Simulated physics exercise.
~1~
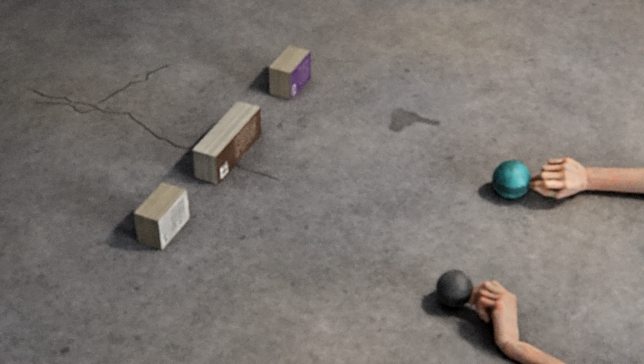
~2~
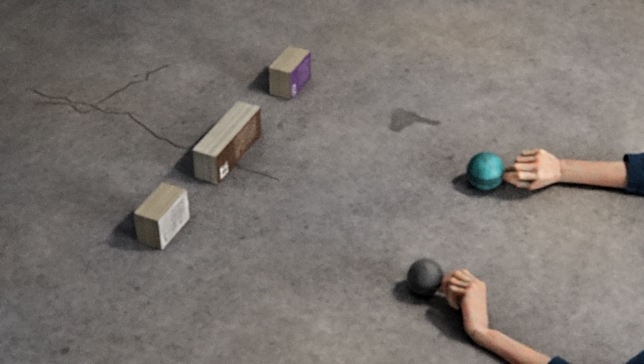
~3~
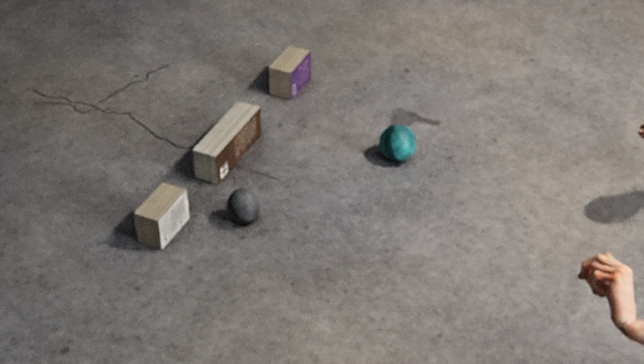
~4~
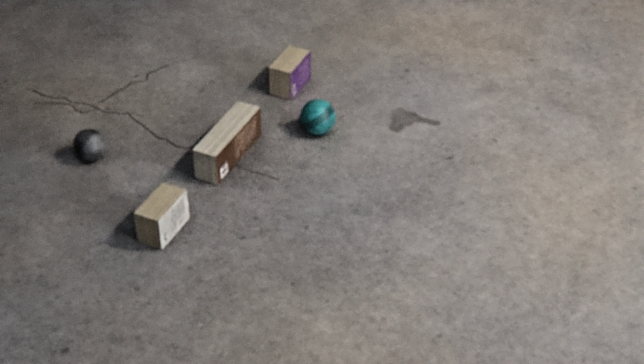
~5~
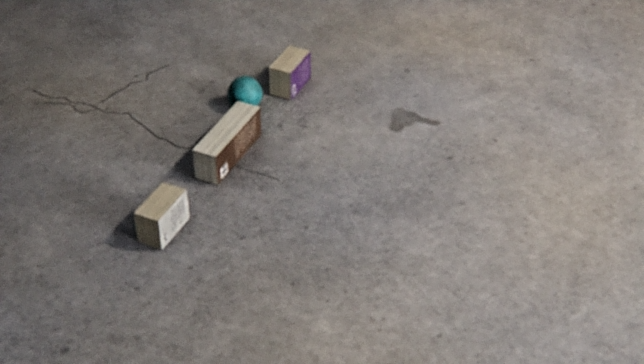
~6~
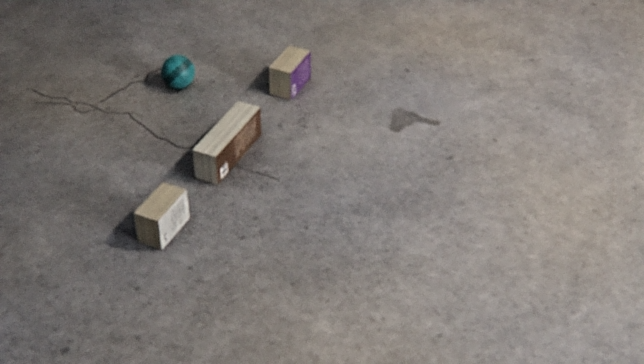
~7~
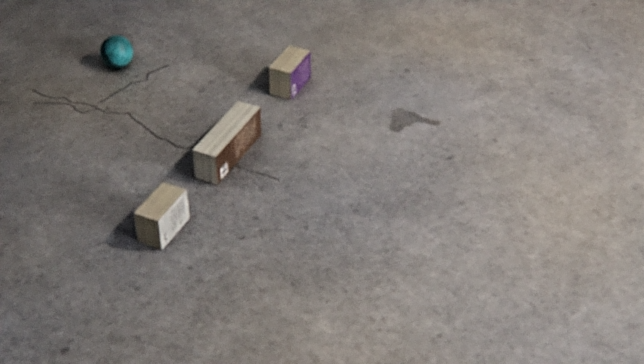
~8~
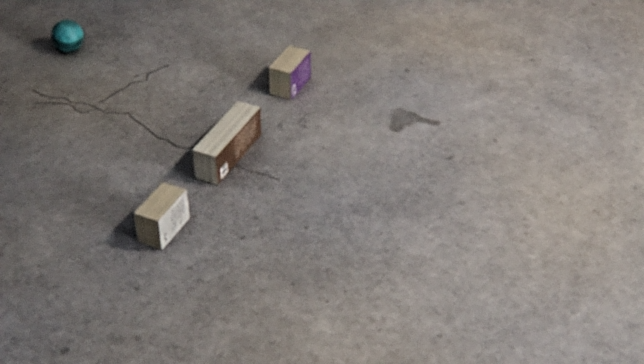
The video shows two hands pushing a grey ball and a turquoise ball leftward across a concrete floor towards three spaced books. Released, both balls roll through separate gaps, the grey one leaving view first, while the turquoise one continues to the upper left.
